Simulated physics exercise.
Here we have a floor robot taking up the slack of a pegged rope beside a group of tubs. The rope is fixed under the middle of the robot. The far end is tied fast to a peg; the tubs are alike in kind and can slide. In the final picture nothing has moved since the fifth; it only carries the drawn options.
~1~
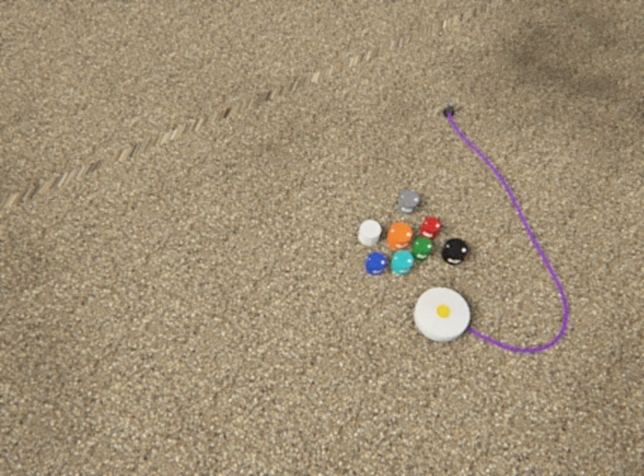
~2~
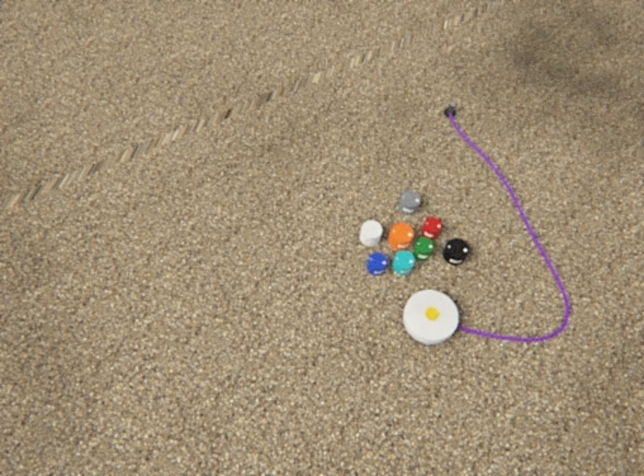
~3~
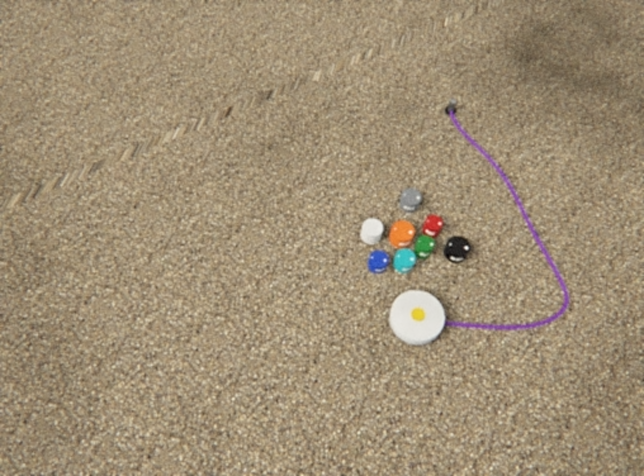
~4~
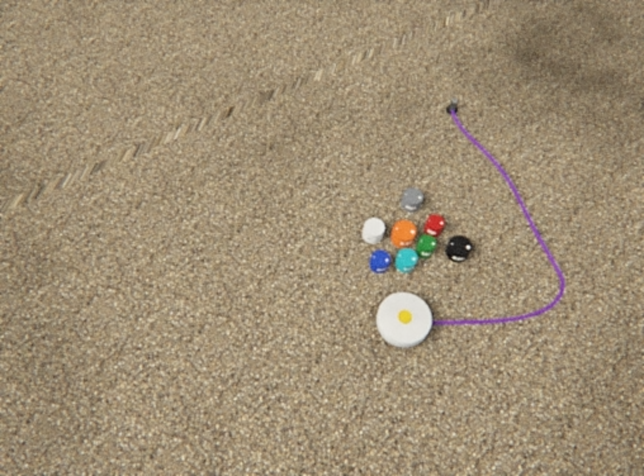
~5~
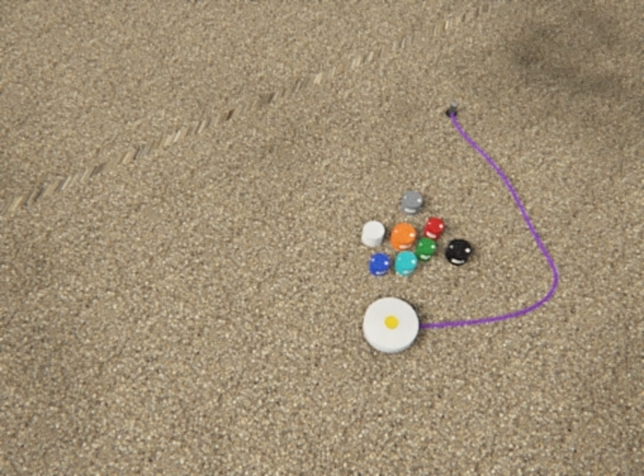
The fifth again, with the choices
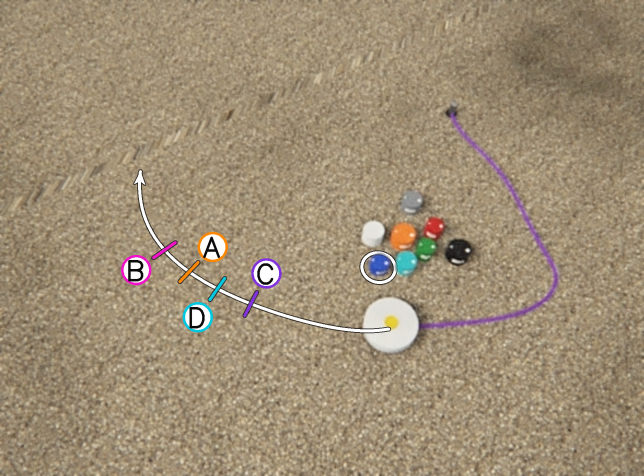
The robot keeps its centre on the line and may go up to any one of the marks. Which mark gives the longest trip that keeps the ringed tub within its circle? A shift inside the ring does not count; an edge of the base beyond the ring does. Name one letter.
Mark D.
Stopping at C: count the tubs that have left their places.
The count is none.
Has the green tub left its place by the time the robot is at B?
Yes.
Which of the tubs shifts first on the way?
Black.
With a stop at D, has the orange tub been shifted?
By then, no.
On the marked copy, A at (189, 272); B at (165, 250); C at (251, 304); D at (217, 289); the ring at (379, 267); the route from (389, 329) via (210, 285) to (140, 172).
Following D. Soon after the start, robot (327, 323); blue tub (379, 265).
Later, robot (264, 305); blue tub (379, 265).
In the end, robot (216, 285); turquoise tub (402, 258); blue tub (379, 265); green tub (420, 251); black tub (431, 238); red tub (428, 221); the blue tub is still in its ring.
As for the rest, A drags the ringed tub to (364, 248); B drags the ringed tub to (346, 233); C is safe but short.
